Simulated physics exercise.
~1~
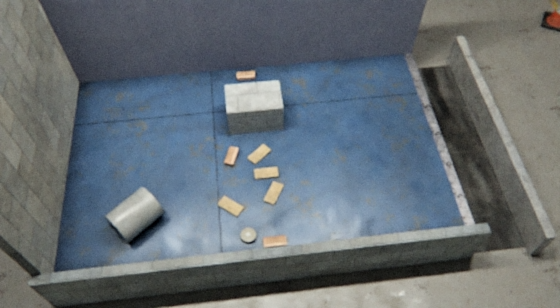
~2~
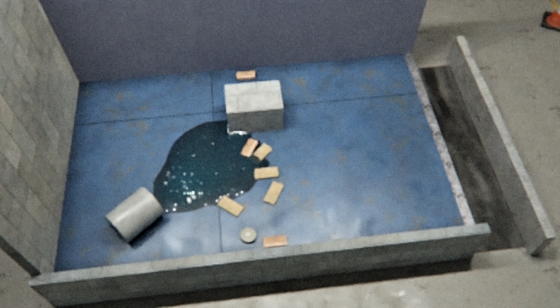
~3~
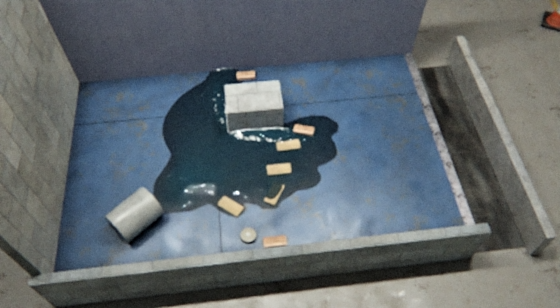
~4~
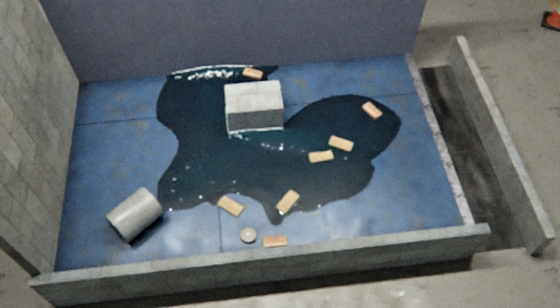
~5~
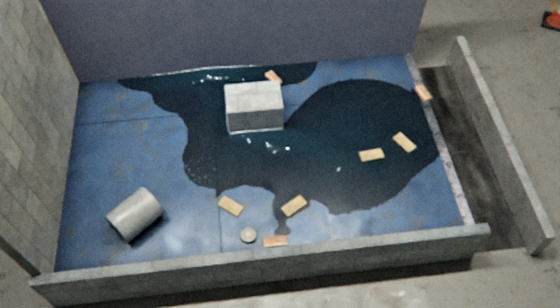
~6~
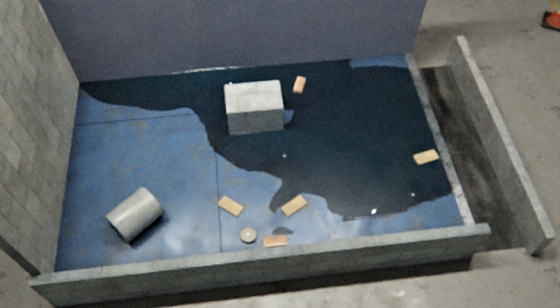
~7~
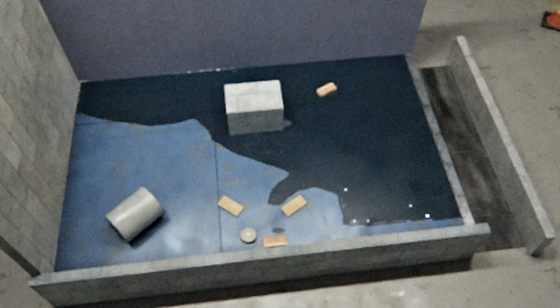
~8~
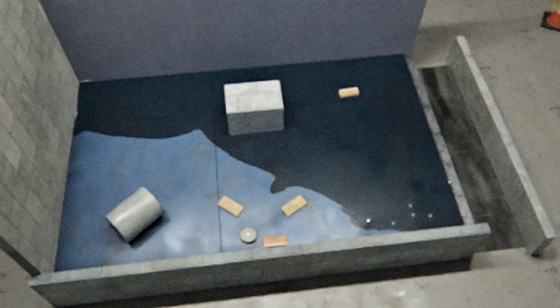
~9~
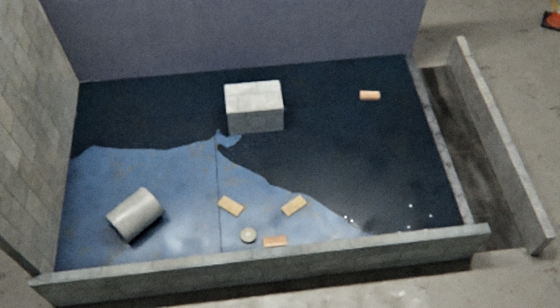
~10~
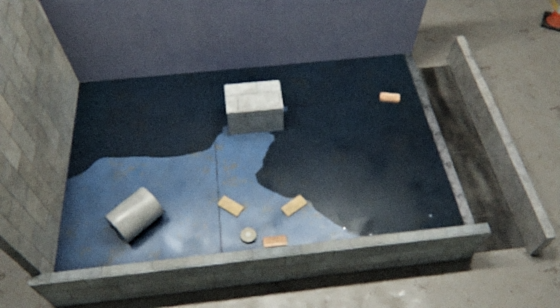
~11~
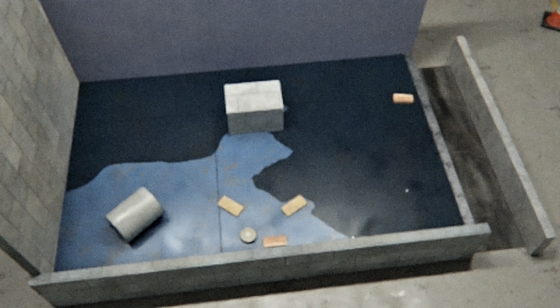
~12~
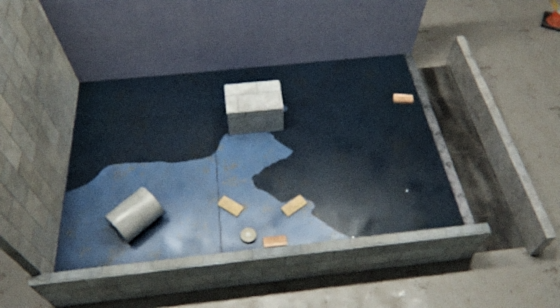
The clip shows dark liquid spreading from a grey cylinder across a walled blue floor, around a pale block, carrying several small tan blocks rightward. Some disappear past the right edge, one drifts to the upper right and stops, and others rest near the front beside a round lid.
